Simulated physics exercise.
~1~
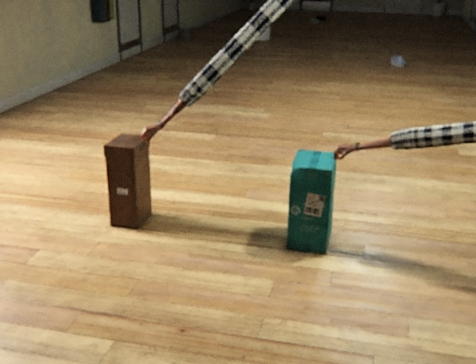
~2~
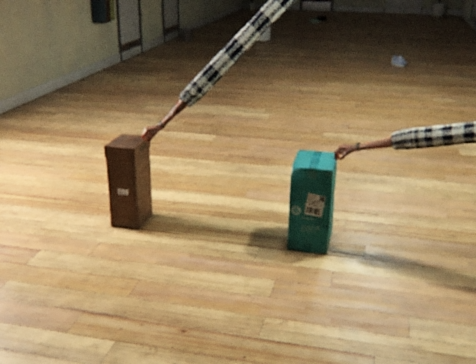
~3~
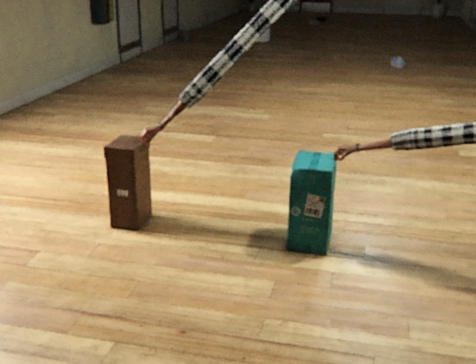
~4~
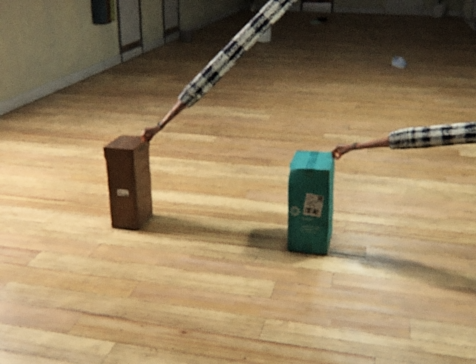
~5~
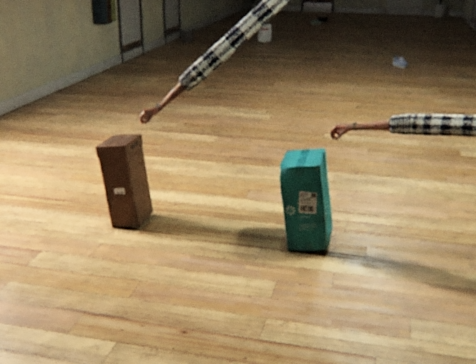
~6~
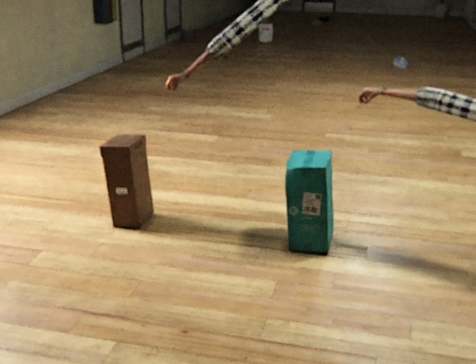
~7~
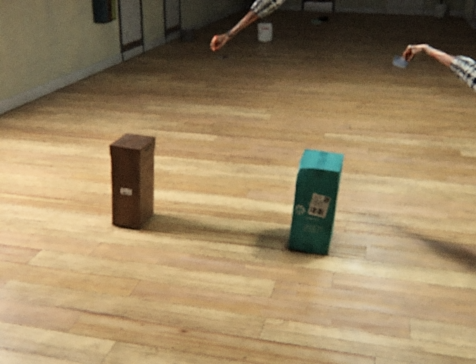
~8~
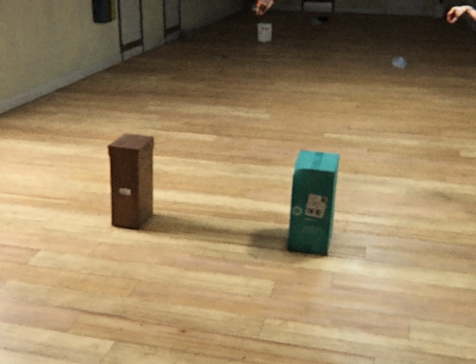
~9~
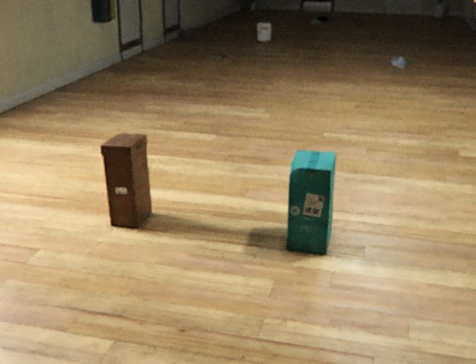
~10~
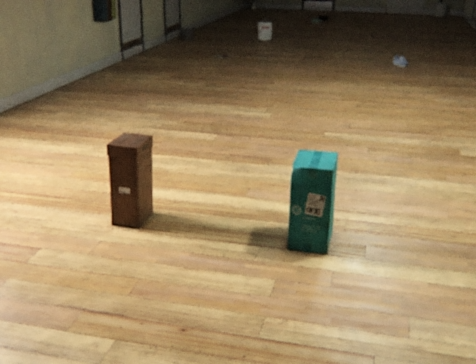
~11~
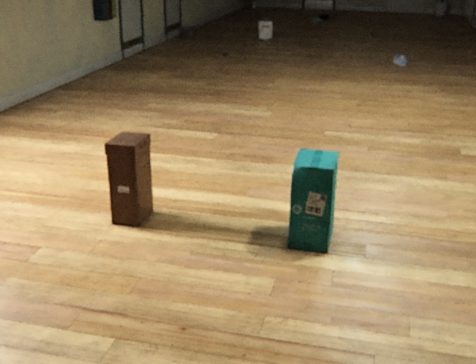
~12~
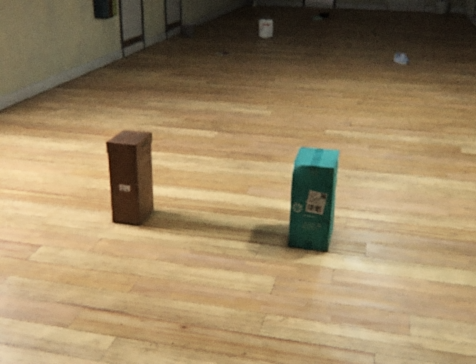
To begin with, a tall brown box and a tall turquoise parcel stand on a wooden floor, each held near its top by a hand in a checked sleeve. The hands stay there briefly, barely moving. Then both let go and draw back, leaving the two boxes tipped slightly to the left. As the arms pull away toward the top of the view, the boxes rock back onto their bases, wobbling only a little. Once the hands are gone, both settle, and they end standing upright and still, the brown one on the left and the turquoise one on the right.
